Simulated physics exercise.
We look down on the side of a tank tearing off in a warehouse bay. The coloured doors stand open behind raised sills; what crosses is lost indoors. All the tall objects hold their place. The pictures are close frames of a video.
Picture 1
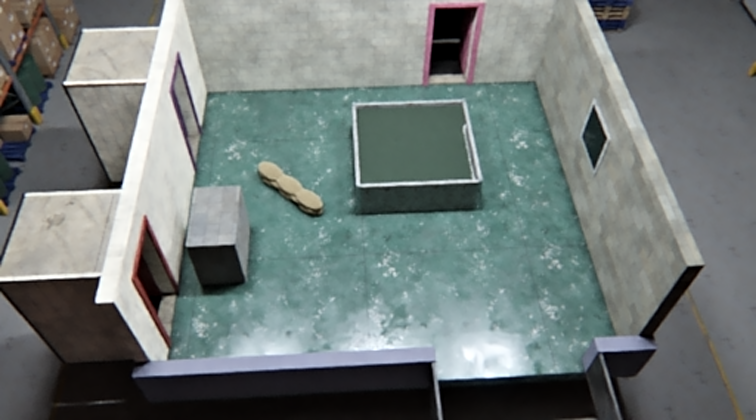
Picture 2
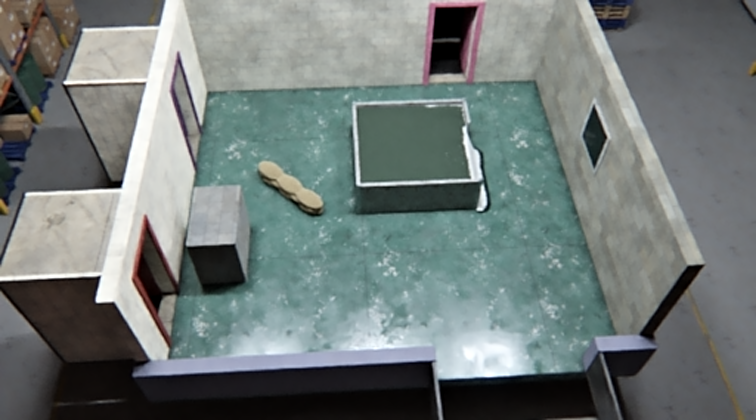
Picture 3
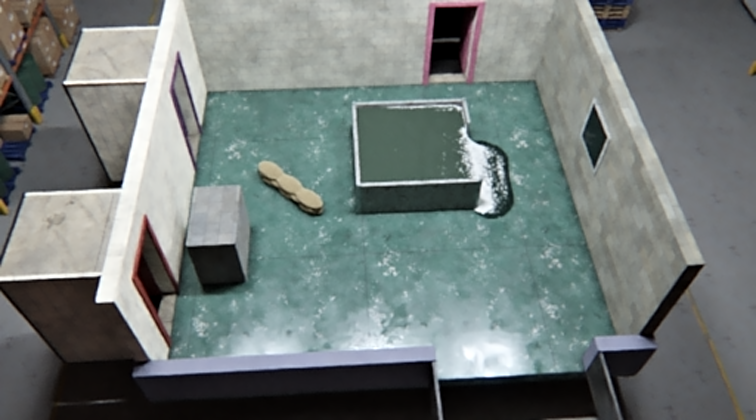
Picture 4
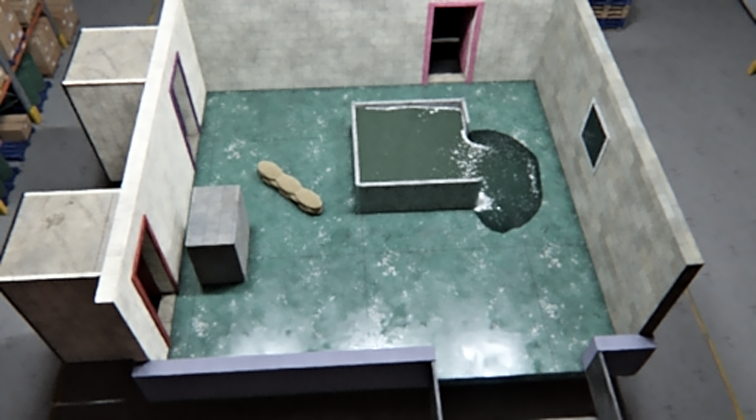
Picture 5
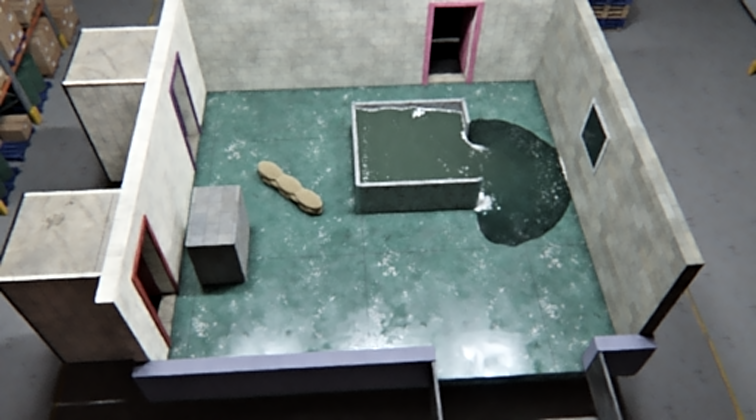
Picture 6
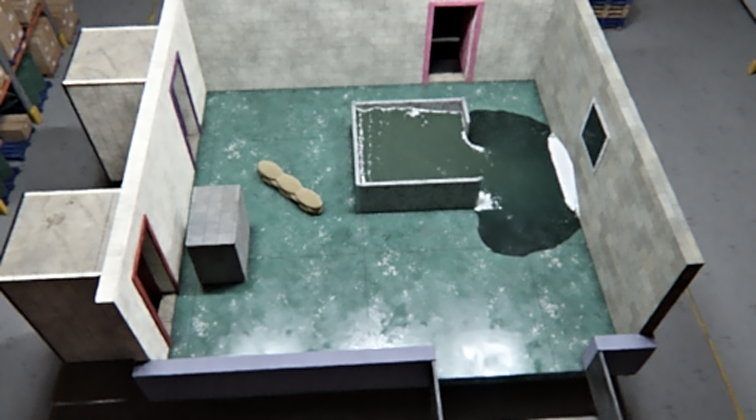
Dark water burst through the right side of an open tank in a walled room with a green floor, spreading in a widening pool until it reached the right wall below the small window.
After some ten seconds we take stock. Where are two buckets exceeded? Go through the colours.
One by one: The purple door takes more than that; the pink door takes more than that; the red door stays under that.
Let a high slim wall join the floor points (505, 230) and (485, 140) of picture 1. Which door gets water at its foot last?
Last comes the purple one.
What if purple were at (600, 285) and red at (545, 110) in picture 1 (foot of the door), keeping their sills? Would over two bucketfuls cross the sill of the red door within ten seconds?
Red goes over.
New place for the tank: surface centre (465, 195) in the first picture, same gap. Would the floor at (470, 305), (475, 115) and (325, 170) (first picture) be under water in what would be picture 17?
As listed: Free of water, covered, dry.
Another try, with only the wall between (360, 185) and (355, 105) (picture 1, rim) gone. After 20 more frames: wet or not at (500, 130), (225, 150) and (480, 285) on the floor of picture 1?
In that order: Clear, flooded, dry.
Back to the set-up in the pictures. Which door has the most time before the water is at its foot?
That is the red one.
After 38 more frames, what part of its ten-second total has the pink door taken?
Roughly 80 per cent.
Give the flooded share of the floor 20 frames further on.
I make it 40 per cent.
A moment on, water covers 15 % of the floor; the purple door not reached, the pink door not reached, the red door not reached.
Next, water covers 25 % of the floor; the purple door not reached, the pink door wet at the sill, nothing in, the red door not reached.
Then, water covers 40 % of the floor; the purple door not reached, the pink door under two buckets in, the red door not reached.
Later, water covers 65 % of the floor; the purple door under two buckets in, the pink door over two buckets in, the red door not reached.
In the end, water covers 85 % of the floor; the purple door over two buckets in, the pink door over two buckets in, the red door under two buckets in.
